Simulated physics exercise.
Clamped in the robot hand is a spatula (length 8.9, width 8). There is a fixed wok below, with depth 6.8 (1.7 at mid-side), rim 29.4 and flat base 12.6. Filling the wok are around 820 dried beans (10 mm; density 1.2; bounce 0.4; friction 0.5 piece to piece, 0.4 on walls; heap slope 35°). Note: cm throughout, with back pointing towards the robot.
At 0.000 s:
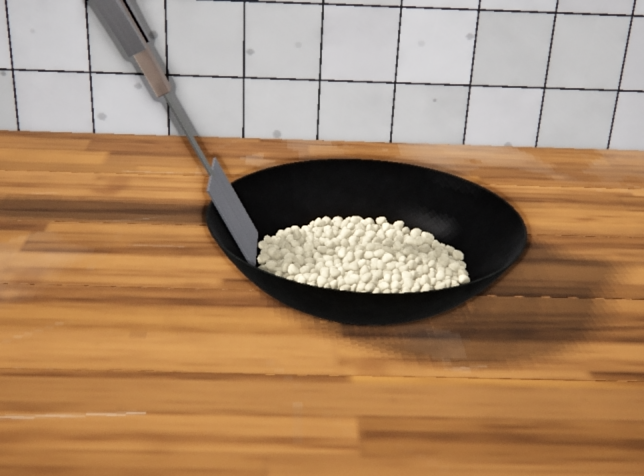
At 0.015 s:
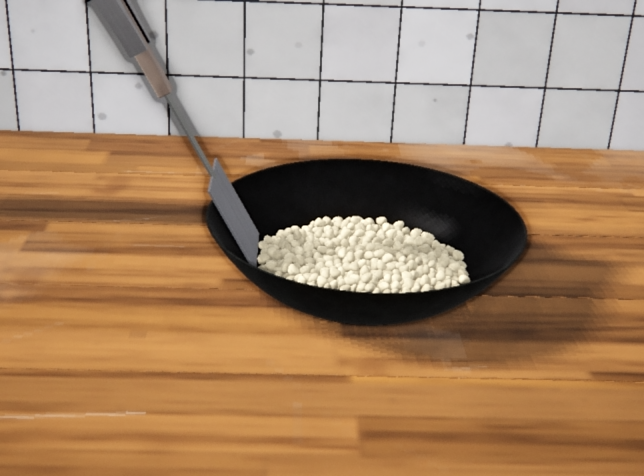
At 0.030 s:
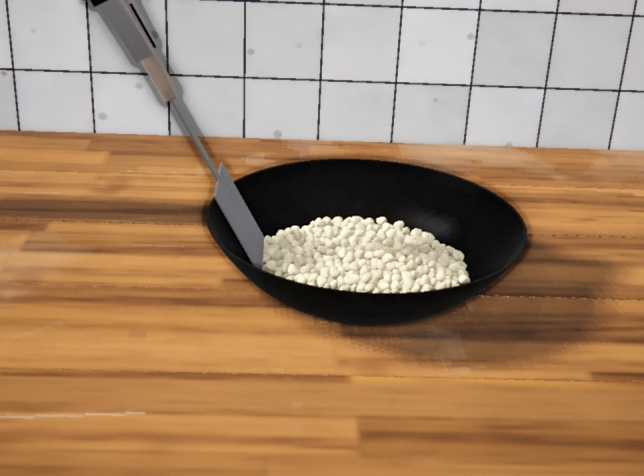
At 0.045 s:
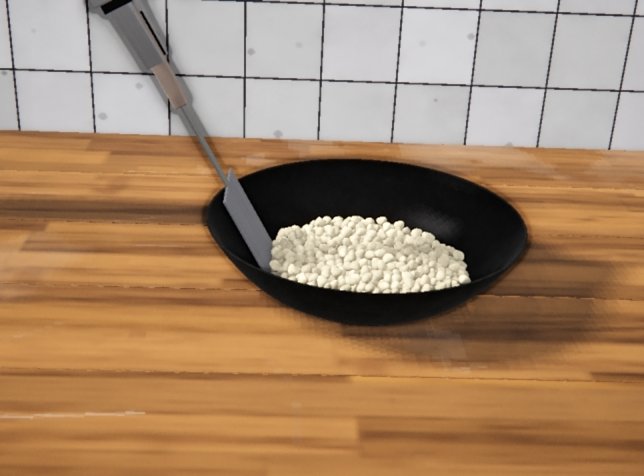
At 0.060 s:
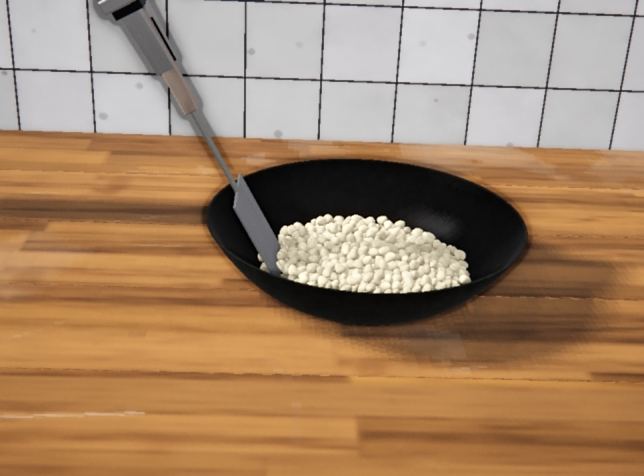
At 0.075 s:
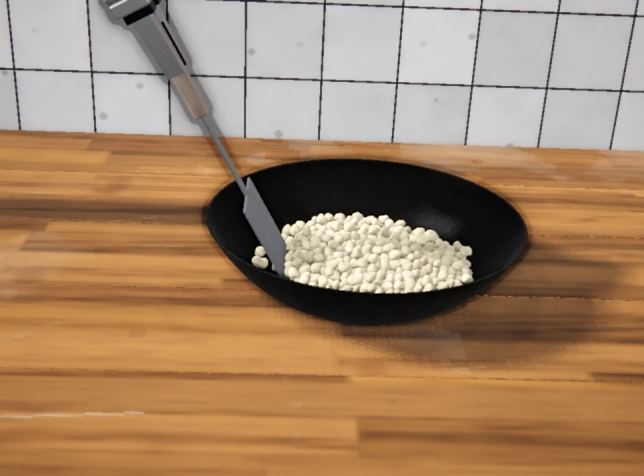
Robot arm holding a grey spatula, sliding it slowly rightward into white beans in a black wok on a wooden counter.
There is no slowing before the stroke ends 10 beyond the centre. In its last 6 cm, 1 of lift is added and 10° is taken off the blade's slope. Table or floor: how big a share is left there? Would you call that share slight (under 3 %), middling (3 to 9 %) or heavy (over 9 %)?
It is heavy.
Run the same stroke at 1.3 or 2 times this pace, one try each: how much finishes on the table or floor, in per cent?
First try around 25 %, second try around 35 %.
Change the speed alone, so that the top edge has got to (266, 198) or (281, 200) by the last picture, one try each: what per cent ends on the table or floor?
About 30 and 35 percent.
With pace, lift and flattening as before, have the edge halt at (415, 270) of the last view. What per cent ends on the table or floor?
I'd estimate about 0 per cent.
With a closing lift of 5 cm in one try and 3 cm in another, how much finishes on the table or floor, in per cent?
Estimates, in order: 10 % then 15 %.
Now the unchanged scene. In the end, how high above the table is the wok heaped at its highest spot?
Height at the end: Around 8.0 cm.
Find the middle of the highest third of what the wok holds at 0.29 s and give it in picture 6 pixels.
Near (474, 240).
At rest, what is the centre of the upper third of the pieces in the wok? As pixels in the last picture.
Look near (474, 239).
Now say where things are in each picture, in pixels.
In the first frame, the spatula top edge at (211, 173), sloping 62°; upper third of the load around (364, 257), from x 260 to 465, top at y 220; 815 in the wok.
In the second frame, the spatula top edge at (212, 174), sloping 62°; upper third of the load around (364, 257), from x 260 to 465, top at y 220.
In the third frame, the spatula top edge at (218, 178), sloping 62°; upper third of the load around (364, 257), from x 265 to 465, top at y 220.
In the fourth frame, the spatula top edge at (227, 185), sloping 62°; upper third of the load around (363, 256), from x 265 to 465, top at y 220.
In the fifth frame, the spatula top edge at (237, 190), sloping 62°; upper third of the load around (365, 255), from x 265 to 465, top at y 220.
In the sixth frame, the spatula top edge at (246, 194), sloping 62°; upper third of the load around (368, 253), from x 260 to 465, top at y 215; 815 in the wok.
After 0.18 s, sloping 62°, highest piece 10 above the table; 814 in the wok, 1 on the blade or in flight.
After 0.29 s, sloping 59°, highest piece 8 above the table; 814 in the wok, 1 on the blade or in flight.
After 0.54 s, sloping 52°, highest piece 8 above the table; 668 in the wok, 122 on the table or floor, 25 on the blade or in flight.
After 1.59 s, sloping 52°, highest piece 7 above the table; 667 in the wok, 148 on the table or floor.
In the end, 667 in the wok, 148 on the table or floor. That is 18 % on the table or floor.
